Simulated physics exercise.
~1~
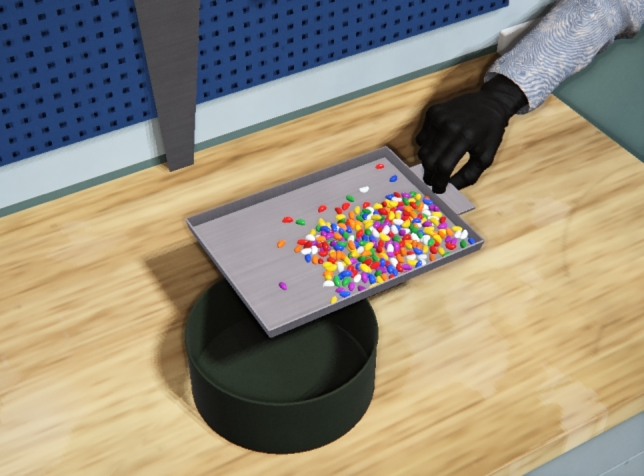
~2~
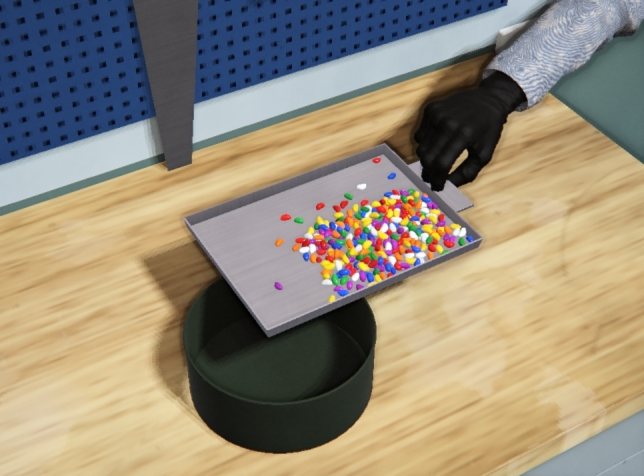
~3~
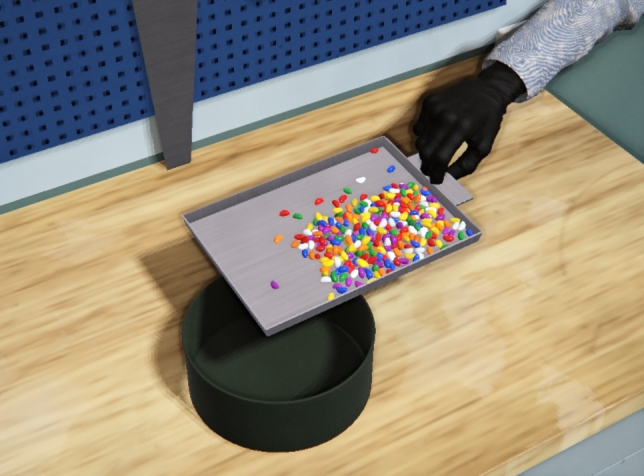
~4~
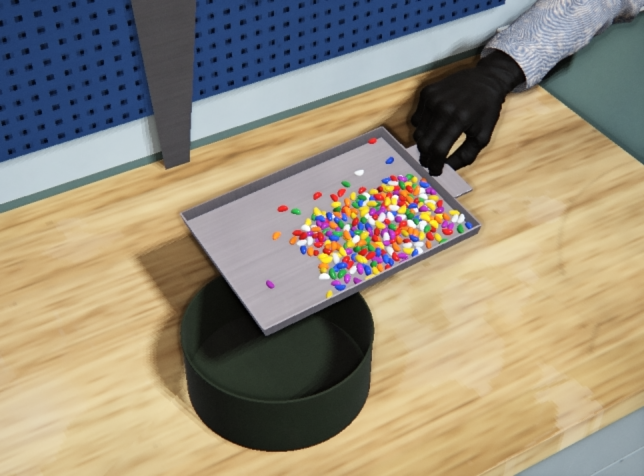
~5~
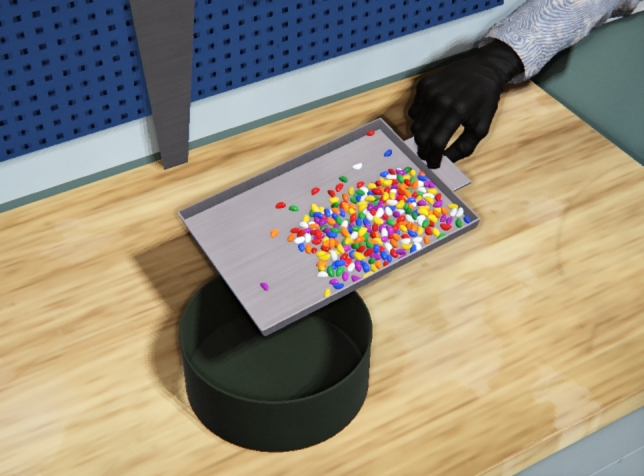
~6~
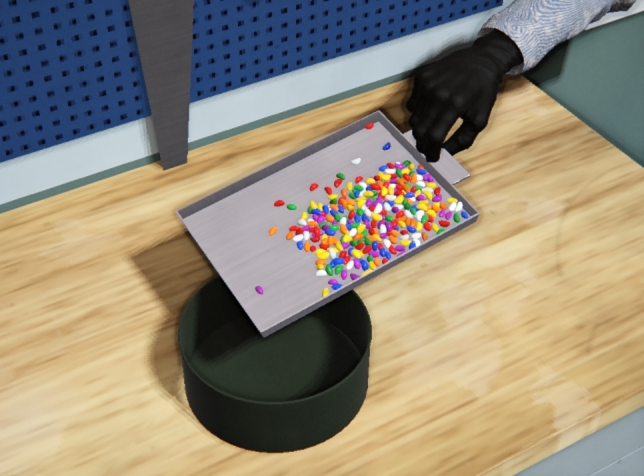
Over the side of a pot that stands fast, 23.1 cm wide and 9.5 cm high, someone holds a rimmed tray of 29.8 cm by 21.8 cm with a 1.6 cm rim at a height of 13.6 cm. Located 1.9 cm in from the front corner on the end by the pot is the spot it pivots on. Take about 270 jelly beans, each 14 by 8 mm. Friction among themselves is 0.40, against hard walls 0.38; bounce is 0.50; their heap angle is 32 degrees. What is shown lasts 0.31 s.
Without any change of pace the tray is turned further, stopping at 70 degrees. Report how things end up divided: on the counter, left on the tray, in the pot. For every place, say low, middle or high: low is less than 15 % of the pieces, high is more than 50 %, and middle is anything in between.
Here is the split: Counter: Low; tray: Middle; pot: High.
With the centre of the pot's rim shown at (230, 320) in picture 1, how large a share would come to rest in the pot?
Roughly 70 percent would end up there.
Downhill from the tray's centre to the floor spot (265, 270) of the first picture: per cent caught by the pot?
My guess is roughly 60 percent.
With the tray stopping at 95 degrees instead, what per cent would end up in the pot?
In that case some 100 per cent.
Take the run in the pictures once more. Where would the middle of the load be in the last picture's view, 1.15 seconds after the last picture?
Approx. (250, 294).
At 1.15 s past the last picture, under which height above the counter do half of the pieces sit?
Roughly 18 cm.
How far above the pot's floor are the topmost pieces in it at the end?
It stands at some 3.0 cm.
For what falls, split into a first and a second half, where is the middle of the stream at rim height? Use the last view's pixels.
(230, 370) first, (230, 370) later, roughly.
Then, 0.69 s after the last picture, tilt 38 degrees; the tray holds 100 %, the pot 0 %.
Then, 1.15 s after the last picture, tilt 57 degrees; the tray holds 80 %, the pot 15 %.
Then, 1.68 s after the last picture, tilt 70 degrees; the tray holds 30 %, the pot 65 %.
In the end, counter 0 %, tray 25 %, pot 75 %.
